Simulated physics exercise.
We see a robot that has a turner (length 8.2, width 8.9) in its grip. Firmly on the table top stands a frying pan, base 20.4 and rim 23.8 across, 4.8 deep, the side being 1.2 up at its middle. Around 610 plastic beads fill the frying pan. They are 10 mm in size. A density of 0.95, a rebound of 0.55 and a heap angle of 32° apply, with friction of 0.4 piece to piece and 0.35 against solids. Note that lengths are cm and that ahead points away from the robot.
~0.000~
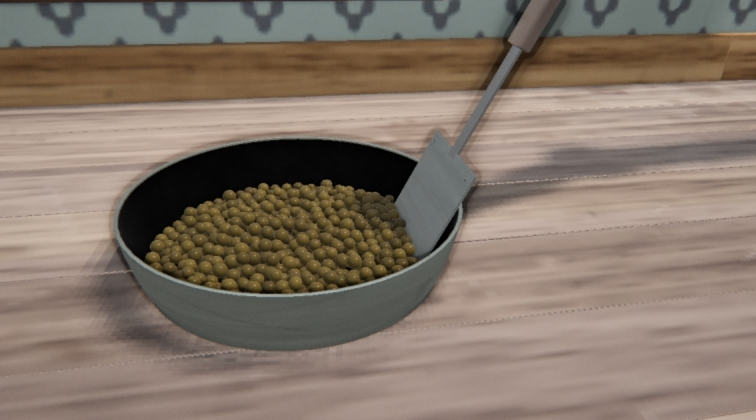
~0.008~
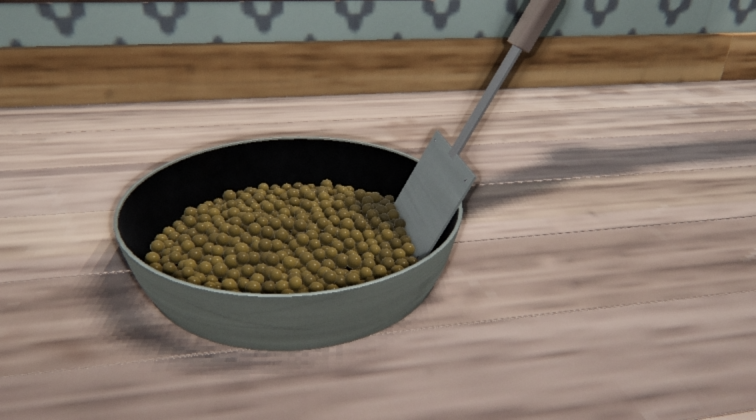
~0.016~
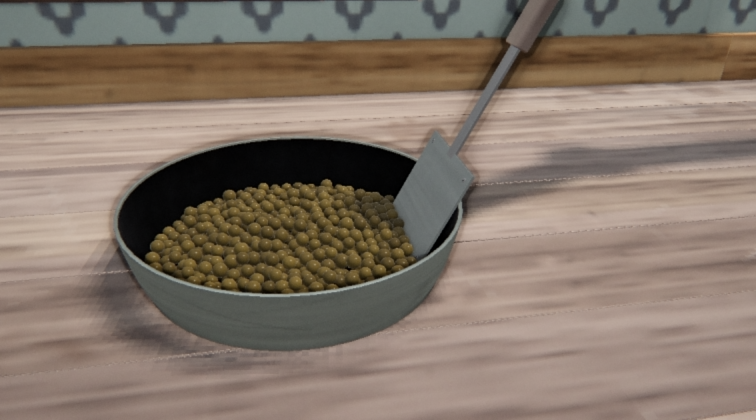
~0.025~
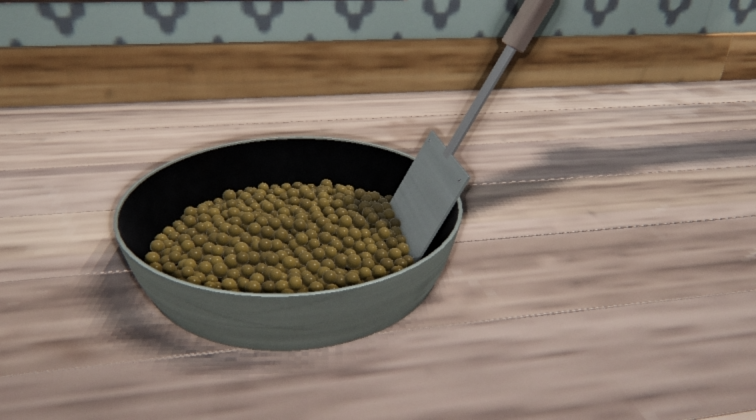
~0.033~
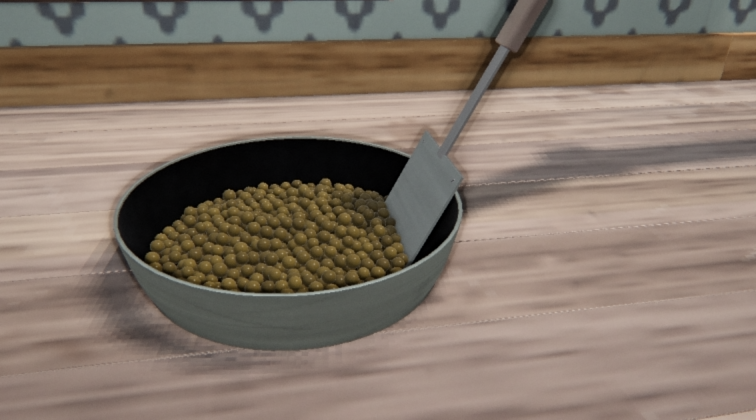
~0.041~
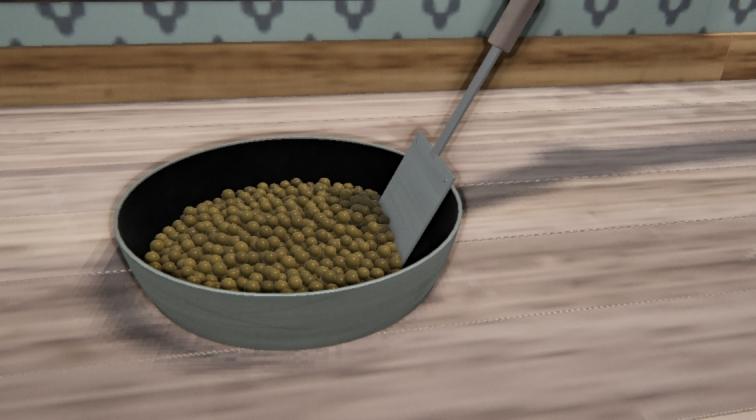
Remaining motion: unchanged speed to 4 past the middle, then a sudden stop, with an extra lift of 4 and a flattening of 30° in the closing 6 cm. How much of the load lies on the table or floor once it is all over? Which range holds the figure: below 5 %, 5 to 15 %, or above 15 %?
The figure lies below 5 %.
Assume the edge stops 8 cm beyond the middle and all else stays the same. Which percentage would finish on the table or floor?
My guess would be around 5 per cent.
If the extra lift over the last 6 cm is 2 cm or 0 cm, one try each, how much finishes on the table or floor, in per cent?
0 and 0 per cent.
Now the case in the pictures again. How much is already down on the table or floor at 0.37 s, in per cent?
It works out to about 0 in a hundred.
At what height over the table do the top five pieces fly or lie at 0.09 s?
I'd put it close to 4 cm.
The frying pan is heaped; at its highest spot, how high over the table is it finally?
Peak at rest, approximately 4.5 centimetres.
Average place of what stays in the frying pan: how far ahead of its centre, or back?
Offset: About 3.5 cm, ahead.
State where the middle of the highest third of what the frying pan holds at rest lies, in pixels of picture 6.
Roughly (195, 235).
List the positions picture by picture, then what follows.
Turner top edge at (456, 152), sloping 63°; upper third of the load around (302, 232), from x 150 to 430, top at y 185; 614 in the frying pan, in the first frame.
Turner top edge at (455, 152), sloping 63°; upper third of the load around (302, 232), from x 150 to 430, top at y 185, in the second frame.
Turner top edge at (454, 152), sloping 63°; upper third of the load around (302, 232), from x 150 to 430, top at y 185, in the third frame.
Turner top edge at (450, 152), sloping 63°; upper third of the load around (305, 232), from x 150 to 430, top at y 185, in the fourth frame.
Turner top edge at (443, 152), sloping 63°; upper third of the load around (309, 231), from x 150 to 430, top at y 185, in the fifth frame.
Turner top edge at (436, 152), sloping 63°; upper third of the load around (311, 229), from x 150 to 430, top at y 185; 614 in the frying pan, in the sixth frame.
By 0.09 s, sloping 63°, highest piece 4 above the table; 614 in the frying pan.
By 0.15 s, sloping 50°, highest piece 6 above the table; 614 in the frying pan.
By 0.37 s, sloping 33°, highest piece 6 above the table; 614 in the frying pan.
By 1.42 s, sloping 33°, highest piece 4 above the table; 614 in the frying pan.
Final count, 614 in the frying pan. That is 0 % on the table or floor.
